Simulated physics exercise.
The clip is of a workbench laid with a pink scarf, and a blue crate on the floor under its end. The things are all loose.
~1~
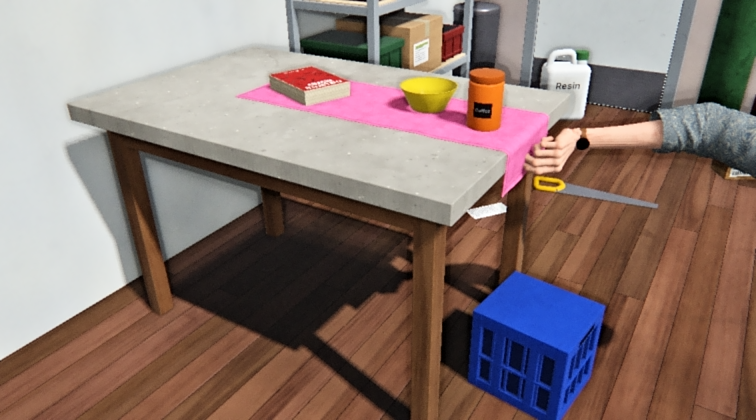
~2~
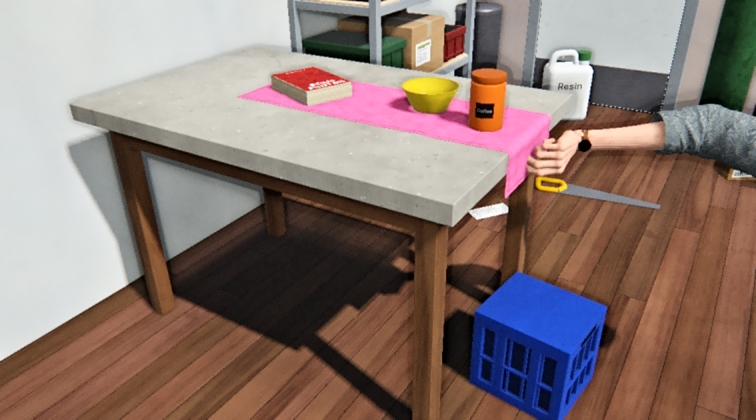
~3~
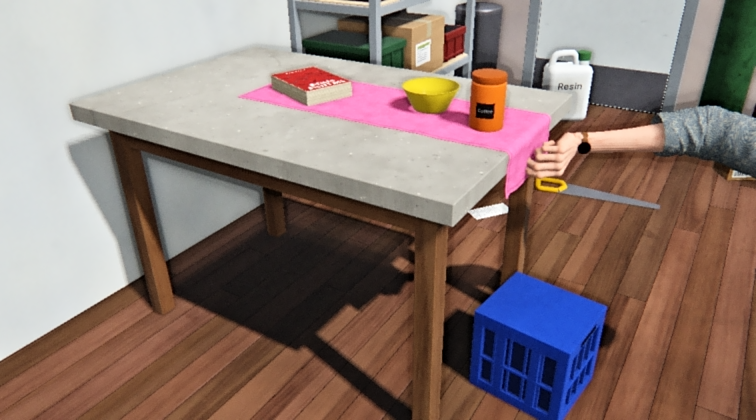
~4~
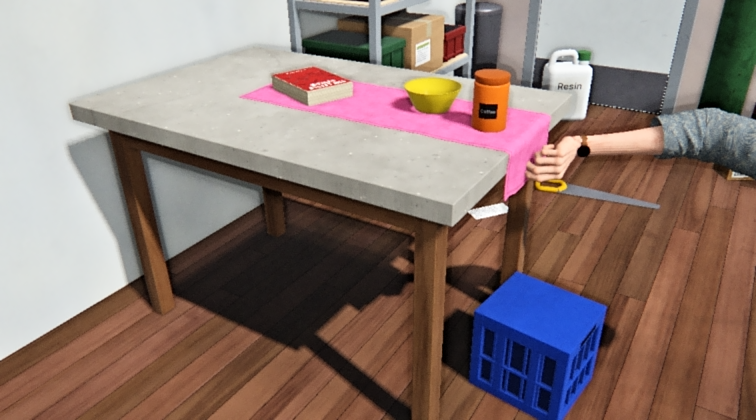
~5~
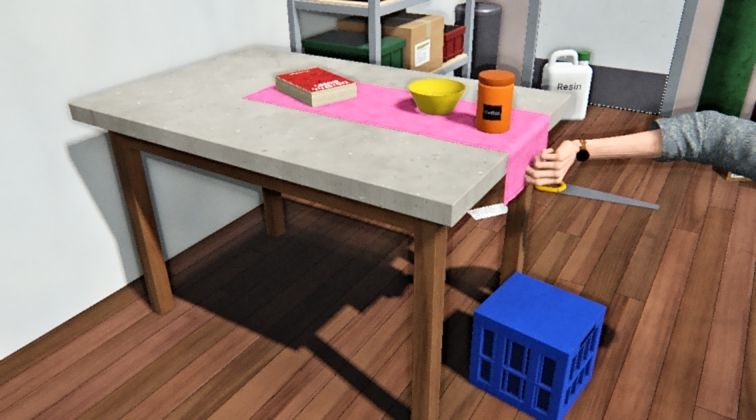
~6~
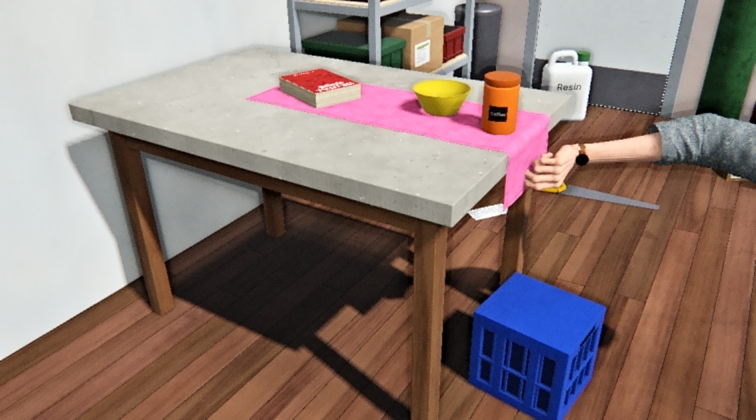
A hand gripped the end of a pink scarf on a workbench and slowly drew it a little down over the edge, and the red book, yellow bowl and orange jar shifted slightly right with it.
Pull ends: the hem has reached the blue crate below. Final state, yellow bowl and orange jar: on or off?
Yellow bowl - off; orange jar - off.
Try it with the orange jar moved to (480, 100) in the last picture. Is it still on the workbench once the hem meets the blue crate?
Placed there, it ends up off.
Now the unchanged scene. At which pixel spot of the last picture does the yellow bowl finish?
I'd put its resting spot close to pixel (547, 263).
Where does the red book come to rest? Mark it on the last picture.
At about (428, 107).
Then, 0.86 s on from there, hem going down; bowl carried along near (494, 109); jar down below near (572, 287).
Then, 1.90 s on from there, hem on the crate; bowl down below near (547, 263); jar down below near (572, 287).
In the end, hem on the crate; bowl down below near (547, 263); jar down below near (572, 287). The yellow bowl goes over the edge and the orange jar is carried off the end.
